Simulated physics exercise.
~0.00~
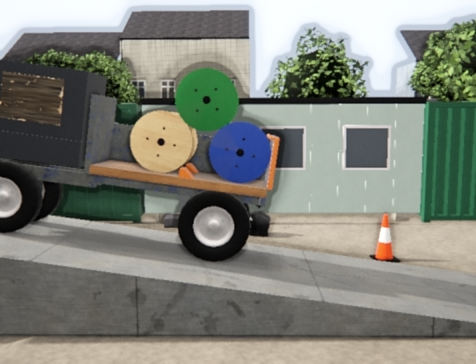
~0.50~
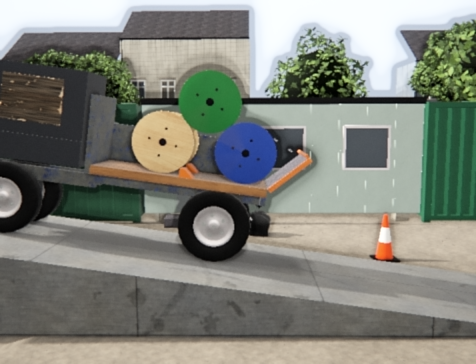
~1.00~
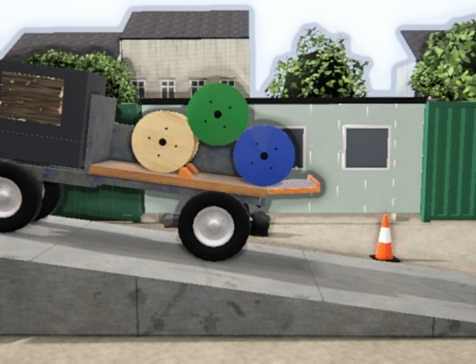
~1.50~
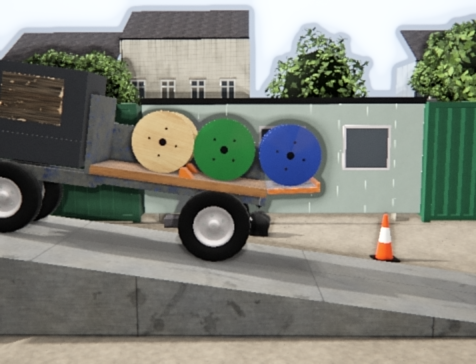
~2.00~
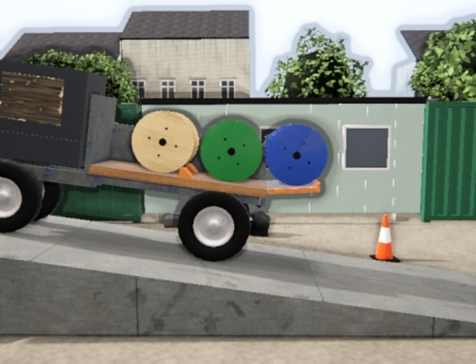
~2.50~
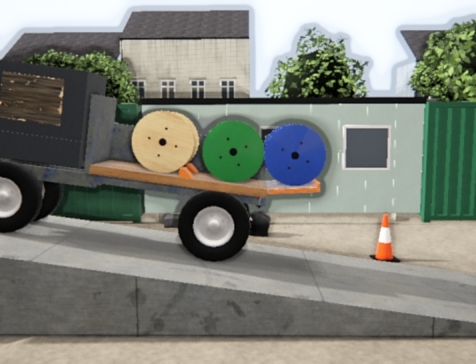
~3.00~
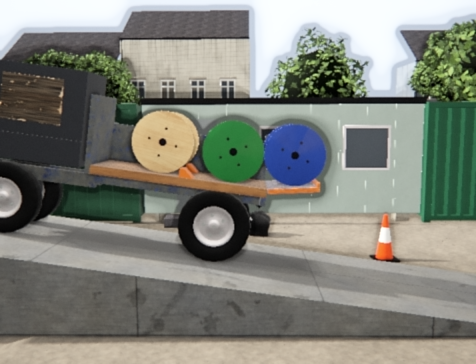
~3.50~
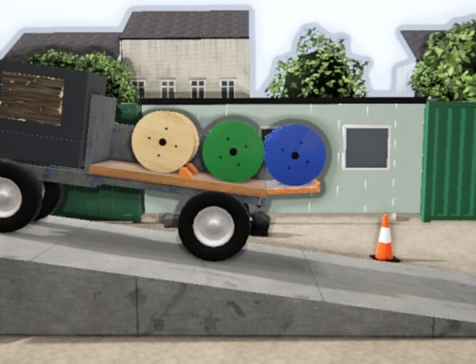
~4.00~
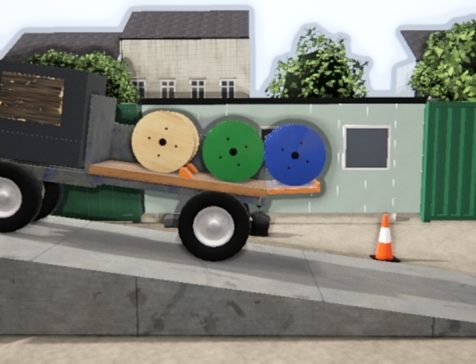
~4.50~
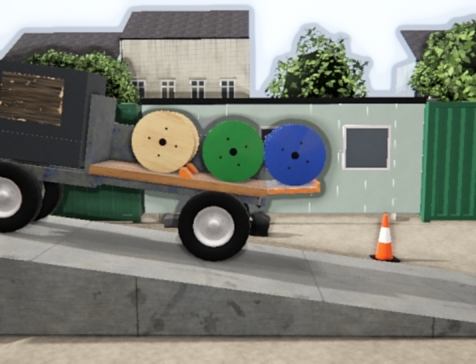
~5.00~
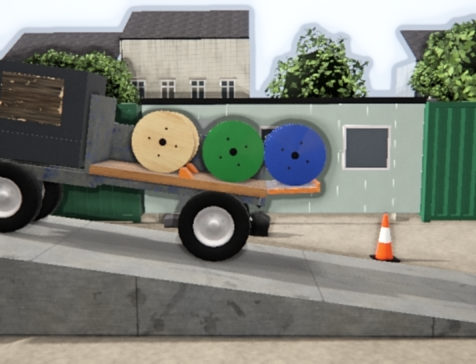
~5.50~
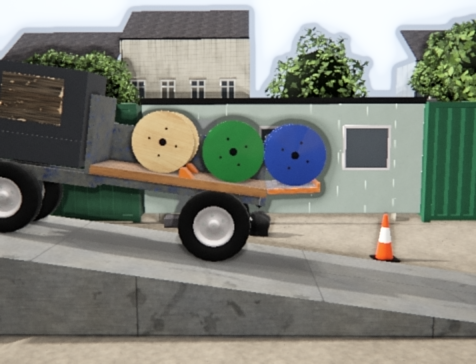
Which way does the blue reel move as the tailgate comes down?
The blue reel rolls to the right, onto the lowered tailgate.
